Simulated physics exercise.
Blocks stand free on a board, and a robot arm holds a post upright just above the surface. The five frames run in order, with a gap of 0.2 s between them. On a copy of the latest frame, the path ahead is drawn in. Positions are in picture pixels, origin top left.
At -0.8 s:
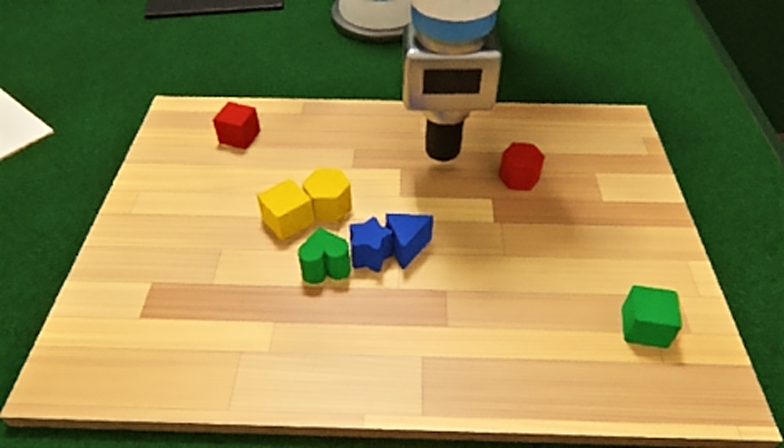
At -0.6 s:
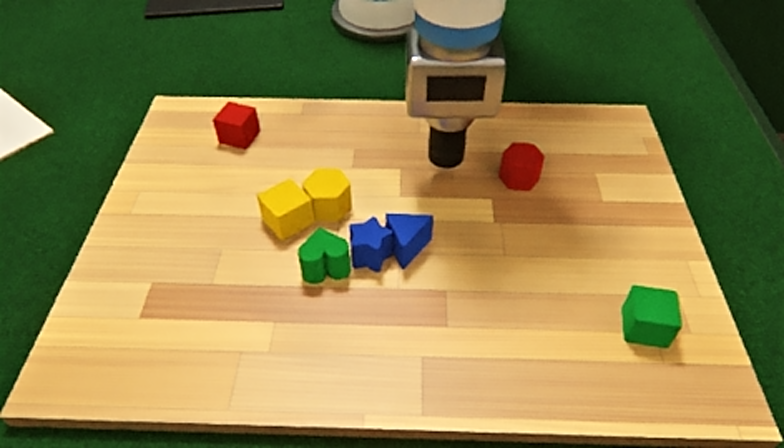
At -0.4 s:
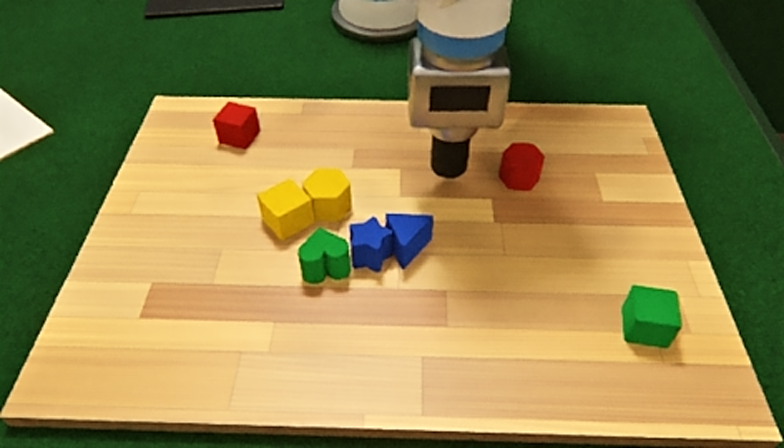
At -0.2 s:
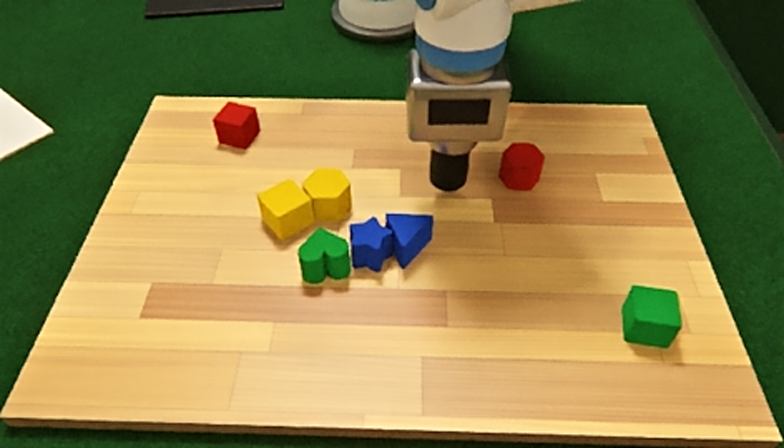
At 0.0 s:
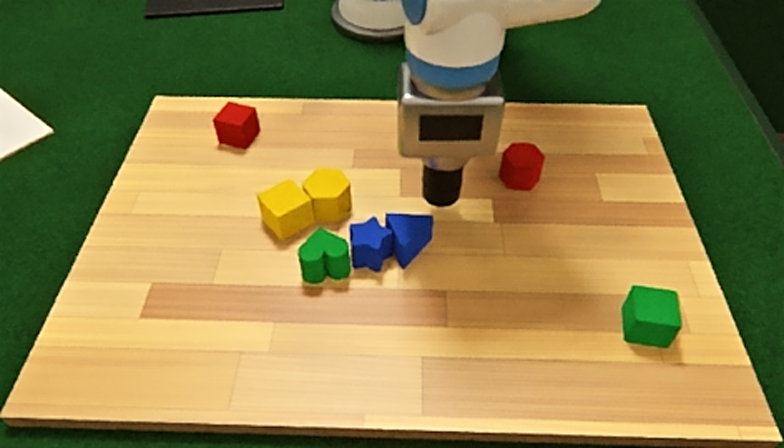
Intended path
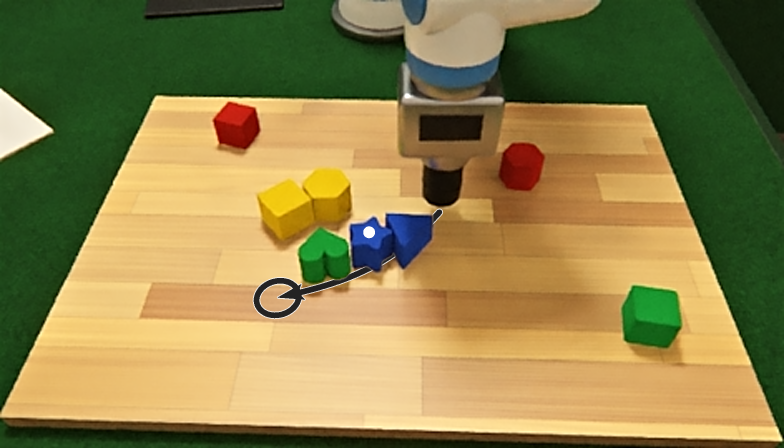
To begin with, a robot arm holds a dark-tipped post over the upper part of a wooden board scattered with red, yellow, green and blue blocks. The post moves a short way toward the viewer, edging slightly right, then shifts slightly left near the blue triangle, while every block stays still.
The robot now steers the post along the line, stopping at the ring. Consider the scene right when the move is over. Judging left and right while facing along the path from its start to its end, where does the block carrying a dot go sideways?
Leftward.
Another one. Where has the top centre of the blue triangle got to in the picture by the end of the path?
It sits at (385, 271).
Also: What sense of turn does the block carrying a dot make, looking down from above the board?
From the top: Counterclockwise.
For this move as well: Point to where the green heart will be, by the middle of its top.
Pixel (247, 252).
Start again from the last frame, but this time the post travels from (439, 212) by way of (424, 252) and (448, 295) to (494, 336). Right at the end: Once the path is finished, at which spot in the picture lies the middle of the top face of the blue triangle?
So, by the moment the path ends, you'll find the top centre of the blue triangle at (395, 257).
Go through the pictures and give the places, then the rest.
The first picture shows post tip at (443, 151); block tops, yellow four-sided block at (284, 197); green heart at (323, 245); blue star at (369, 232); blue triangle at (408, 224).
The second picture shows post at (446, 158); blocks unchanged.
The third picture shows post at (449, 167); blocks unchanged.
The fourth picture shows post at (448, 180); blocks unchanged.
The fifth picture shows post at (441, 195); yellow four-sided block at (284, 197); green heart at (323, 245); blue star at (369, 232); blue triangle at (408, 224).
Path on the board, from (439, 212) over (400, 249) and (345, 279) to (278, 298); the dot is on the blue star.
On the path given first. One third of the way, post at (400, 232); green heart at (311, 245); blue star at (361, 243), turned 40° clockwise; blue triangle at (398, 254), turned 15° clockwise.
Two thirds of the way, post at (342, 263); green heart at (278, 253), turned 75° clockwise; blue star at (306, 281), turned 20° clockwise; blue triangle at (385, 271), turned 35° anticlockwise.
At the end, post at (274, 281); yellow four-sided block in place; green heart at (247, 252), turned 115° clockwise; blue star at (266, 308), turned 45° anticlockwise; blue triangle at (385, 271), turned 35° anticlockwise.
